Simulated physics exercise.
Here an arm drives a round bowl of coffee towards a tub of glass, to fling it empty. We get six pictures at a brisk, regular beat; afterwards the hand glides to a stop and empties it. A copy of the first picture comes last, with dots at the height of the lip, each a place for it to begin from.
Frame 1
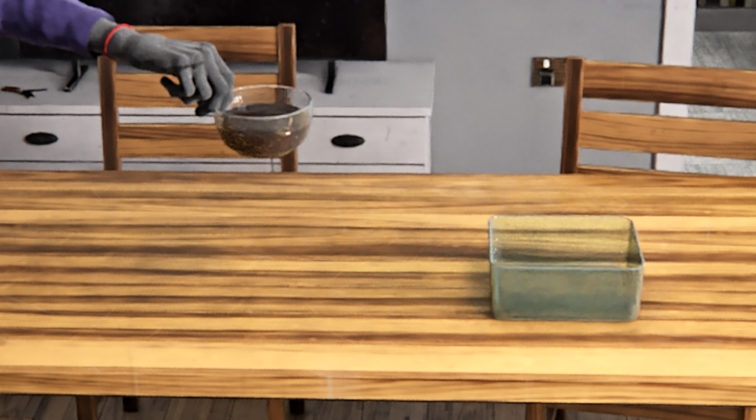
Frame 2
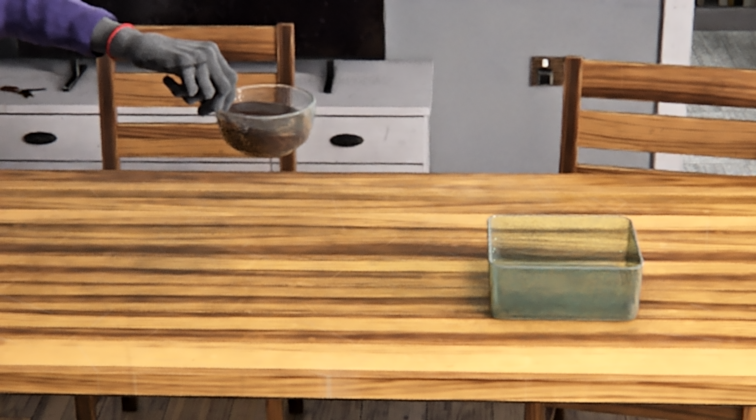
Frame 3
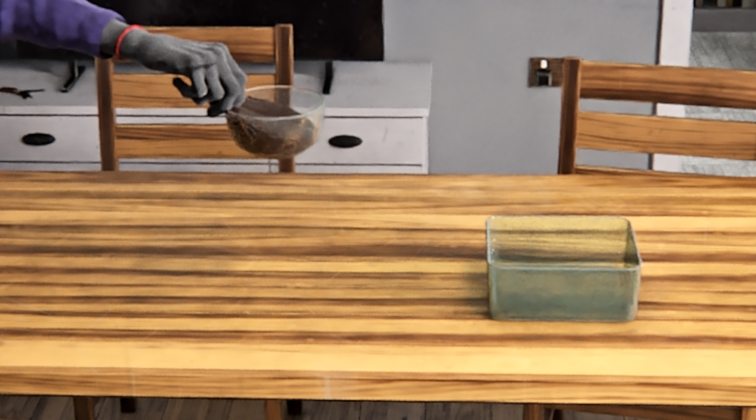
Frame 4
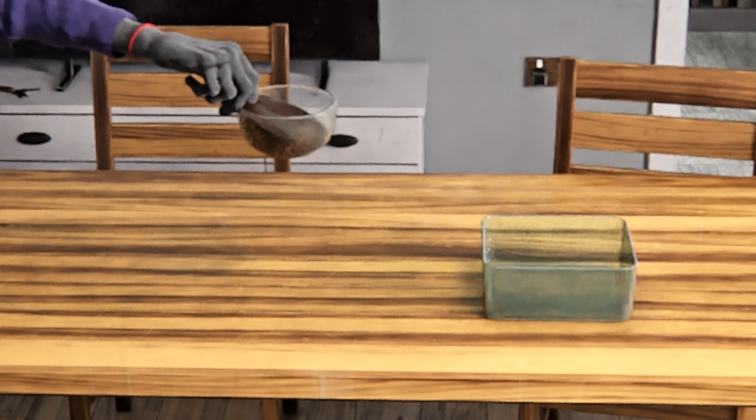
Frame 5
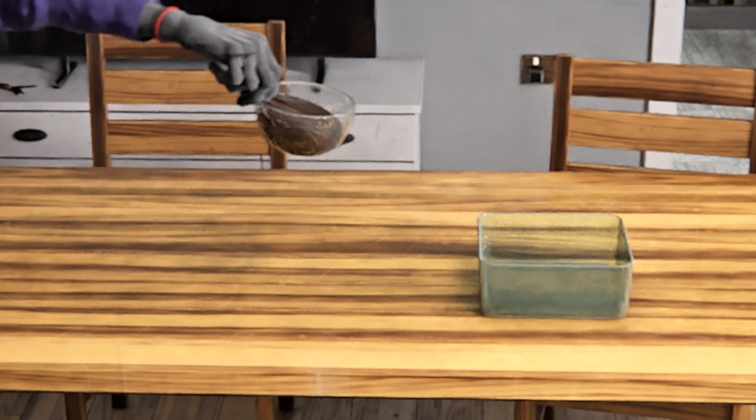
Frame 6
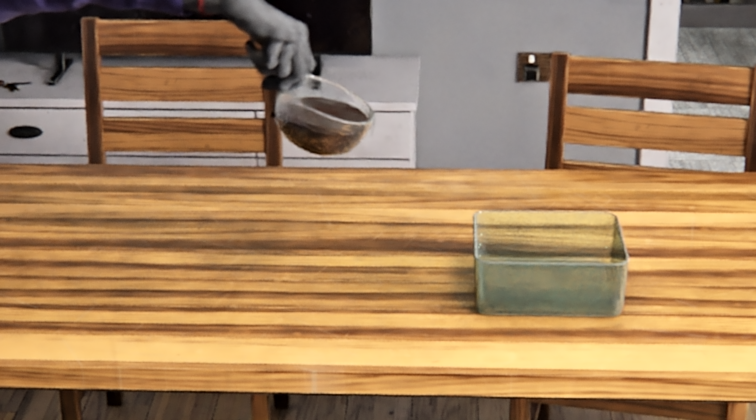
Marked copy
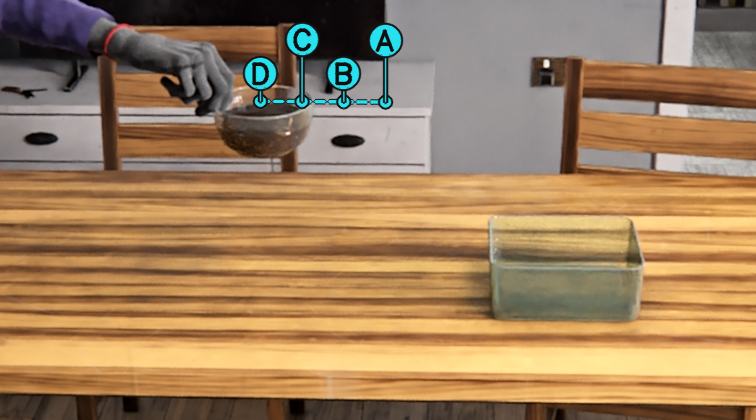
The video shows a gloved hand holding a clear round bowl of dark brown contents above a wooden table, moving it slowly right toward a rectangular glass tub, then tilting the bowl to the right with nothing leaving it.
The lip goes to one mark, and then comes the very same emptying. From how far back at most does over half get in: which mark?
Spot B.
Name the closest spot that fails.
Spot C.
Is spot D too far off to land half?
Yes, that goes wrong.
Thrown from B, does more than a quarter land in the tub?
Yes, clearly.
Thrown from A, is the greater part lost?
No, that is safe.
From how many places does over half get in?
Two of them.
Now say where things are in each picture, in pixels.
Upright, lip at (310, 101); tub from (491, 316) to (638, 318); nothing has left yet, in the first frame.
Upright, lip at (313, 101); nothing has left yet, in the second frame.
Upright, lip at (322, 102); nothing has left yet, in the third frame.
Upright, lip at (334, 101); nothing has left yet, in the fourth frame.
Tipped about 8°, lip at (353, 105); nothing has left yet, in the fifth frame.
Tipped about 23°, lip at (373, 116); nothing has left yet, in the sixth frame.
On the marked copy, A at (385, 102); B at (343, 101); C at (302, 101); D at (260, 101).
If A is chosen, about 72 % lands in the tub, 8 % falls short and 20 % goes beside or beyond.
If B is chosen, about 64 % lands in the tub, 21 % falls short and 14 % goes beside or beyond.
If C is chosen, about 31 % lands in the tub, 60 % falls short and 9 % goes beside or beyond.
If D is chosen, about 0 % lands in the tub, 99 % falls short.
